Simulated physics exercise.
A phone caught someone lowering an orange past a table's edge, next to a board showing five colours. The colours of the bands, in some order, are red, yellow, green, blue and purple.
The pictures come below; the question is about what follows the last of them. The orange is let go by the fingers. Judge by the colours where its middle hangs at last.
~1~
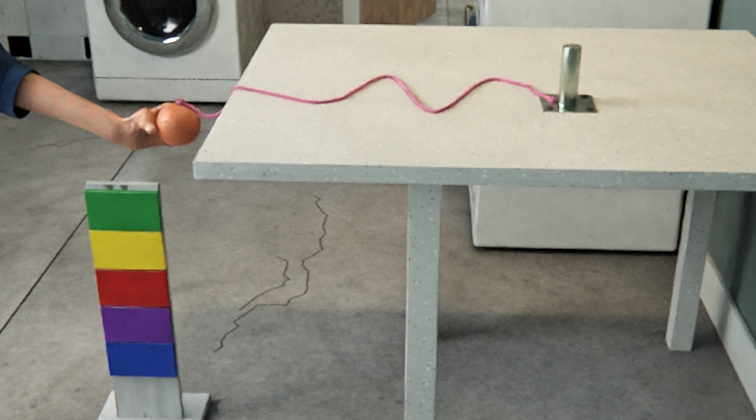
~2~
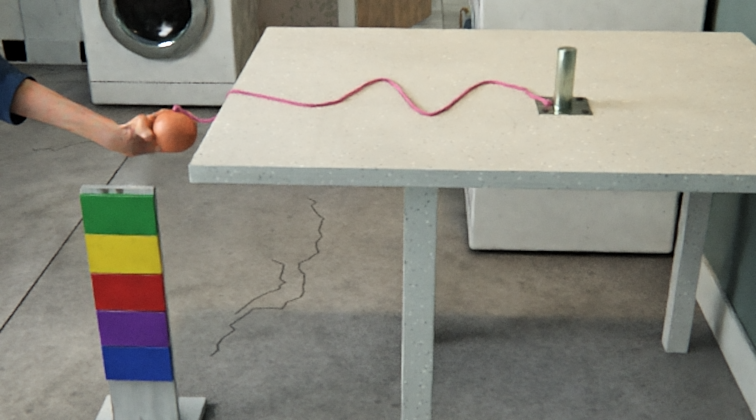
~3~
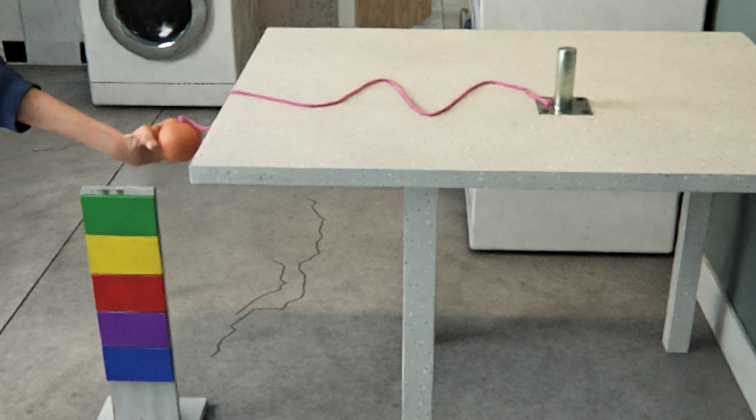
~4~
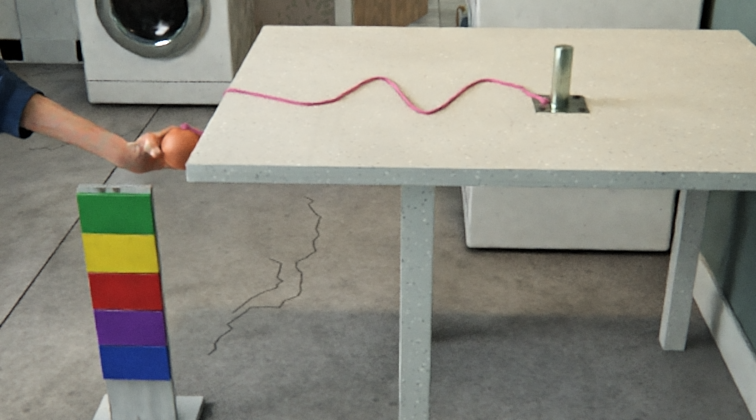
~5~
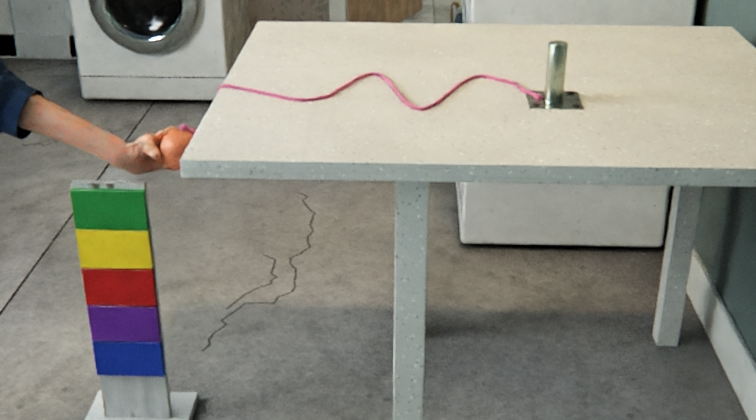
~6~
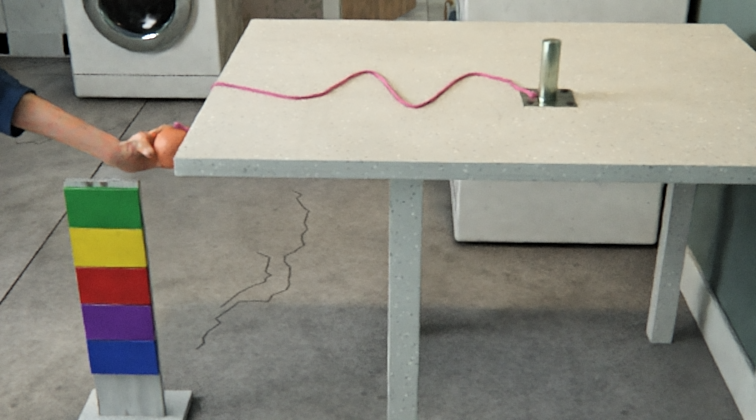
Level with blue.
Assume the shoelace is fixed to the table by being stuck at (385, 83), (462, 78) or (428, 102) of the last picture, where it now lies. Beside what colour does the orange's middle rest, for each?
In order: Yellow; purple; red.
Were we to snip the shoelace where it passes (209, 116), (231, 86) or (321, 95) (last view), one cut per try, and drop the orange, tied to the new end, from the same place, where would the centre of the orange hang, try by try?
Try 1: (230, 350); try 2: (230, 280); try 3: (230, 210).
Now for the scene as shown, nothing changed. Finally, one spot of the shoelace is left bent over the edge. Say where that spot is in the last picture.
Pixel (378, 76).
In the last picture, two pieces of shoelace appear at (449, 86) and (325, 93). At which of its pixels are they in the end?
One ends up around (387, 92), the other around (222, 182).
Early on, orange near (196, 335); level with purple.
Midway, orange near (264, 356); level with blue.
Near the end, orange near (224, 368); level with blue.
Finally, orange near (240, 369); level with blue. The shoelace holds its middle at blue.
